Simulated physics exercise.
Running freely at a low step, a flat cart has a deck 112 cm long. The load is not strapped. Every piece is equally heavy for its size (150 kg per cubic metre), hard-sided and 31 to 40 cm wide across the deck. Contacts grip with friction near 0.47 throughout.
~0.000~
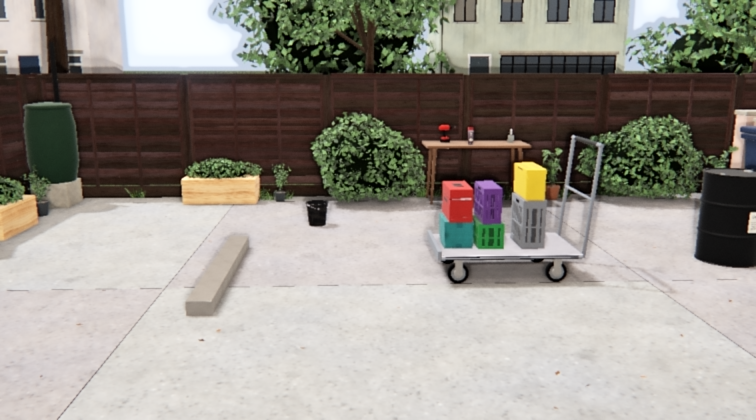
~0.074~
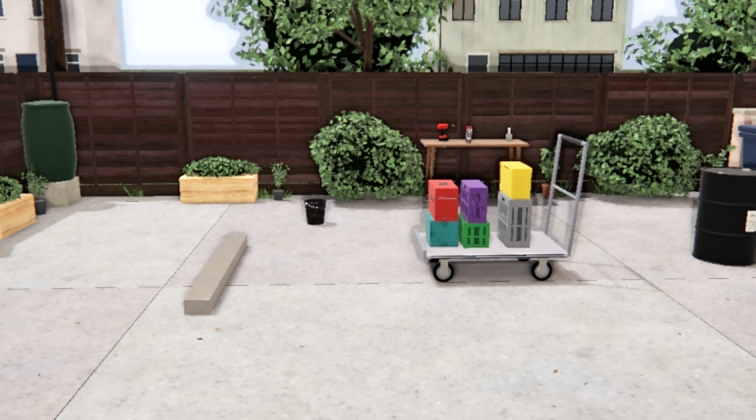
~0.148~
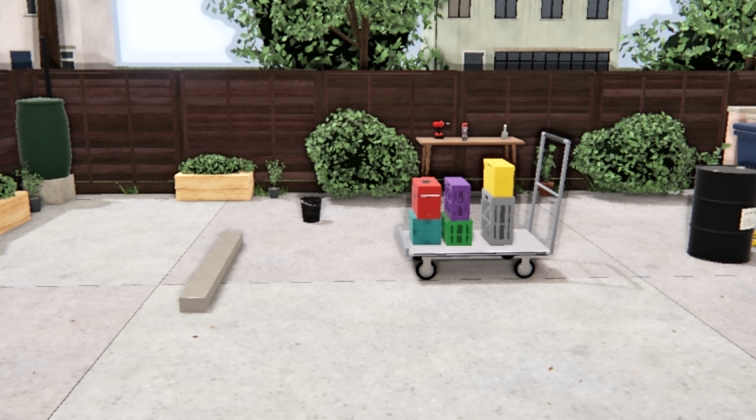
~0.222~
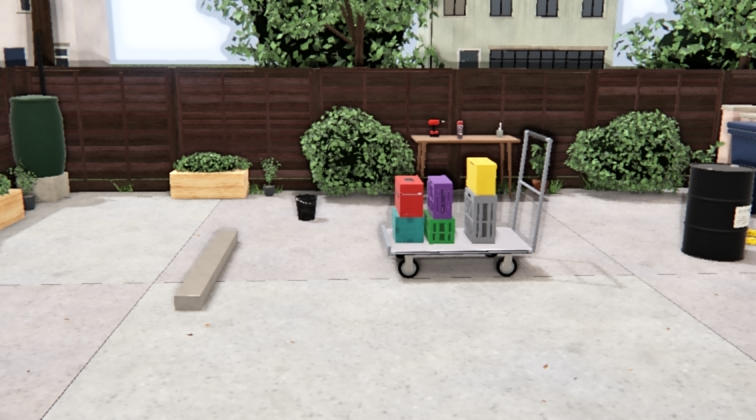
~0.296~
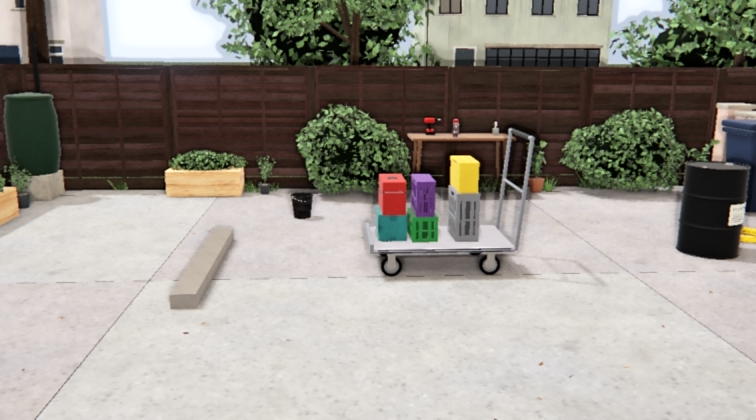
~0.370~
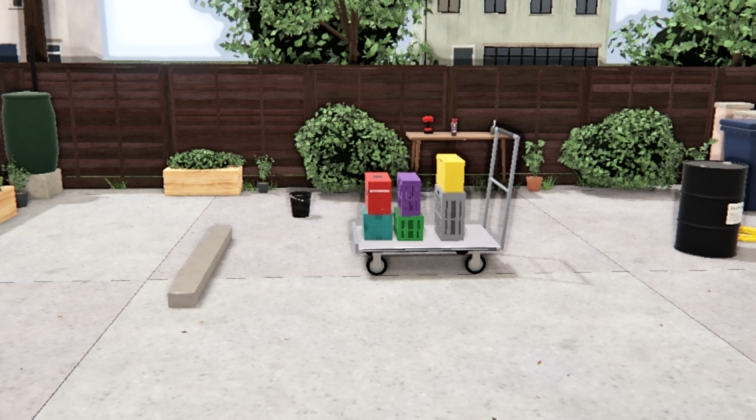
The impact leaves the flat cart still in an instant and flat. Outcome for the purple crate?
Not overboard.
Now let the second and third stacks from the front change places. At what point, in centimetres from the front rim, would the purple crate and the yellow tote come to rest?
You'd find purple 60 cm back from the rim and yellow 20 cm out past it.
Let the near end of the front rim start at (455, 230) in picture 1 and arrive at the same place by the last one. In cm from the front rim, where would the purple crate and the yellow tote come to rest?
In that run, purple comes to rest 40 cm ahead of the front rim and yellow 20 cm ahead of it.
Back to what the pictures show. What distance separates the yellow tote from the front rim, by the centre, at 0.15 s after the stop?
Behind the rim by about 60 cm.
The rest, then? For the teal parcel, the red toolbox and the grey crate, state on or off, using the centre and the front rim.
Result: Teal - on; red - off; grey - on.
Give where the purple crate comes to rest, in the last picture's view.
(221, 202).
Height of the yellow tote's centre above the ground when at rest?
Its centre sits around 70 cm up.
After 1.24 s the deck stops.
After 1.64 s the purple crate is 15 cm behind the rim, tilted 90°, near (221, 202) in the last picture's view.
After 2.04 s the purple crate is 15 cm behind the rim, tilted 90°, near (221, 202) in the last picture's view.
Final state at 2.2 s, past the rim, red toolbox; behind it, green crate, grey crate, yellow tote, teal parcel and purple crate.
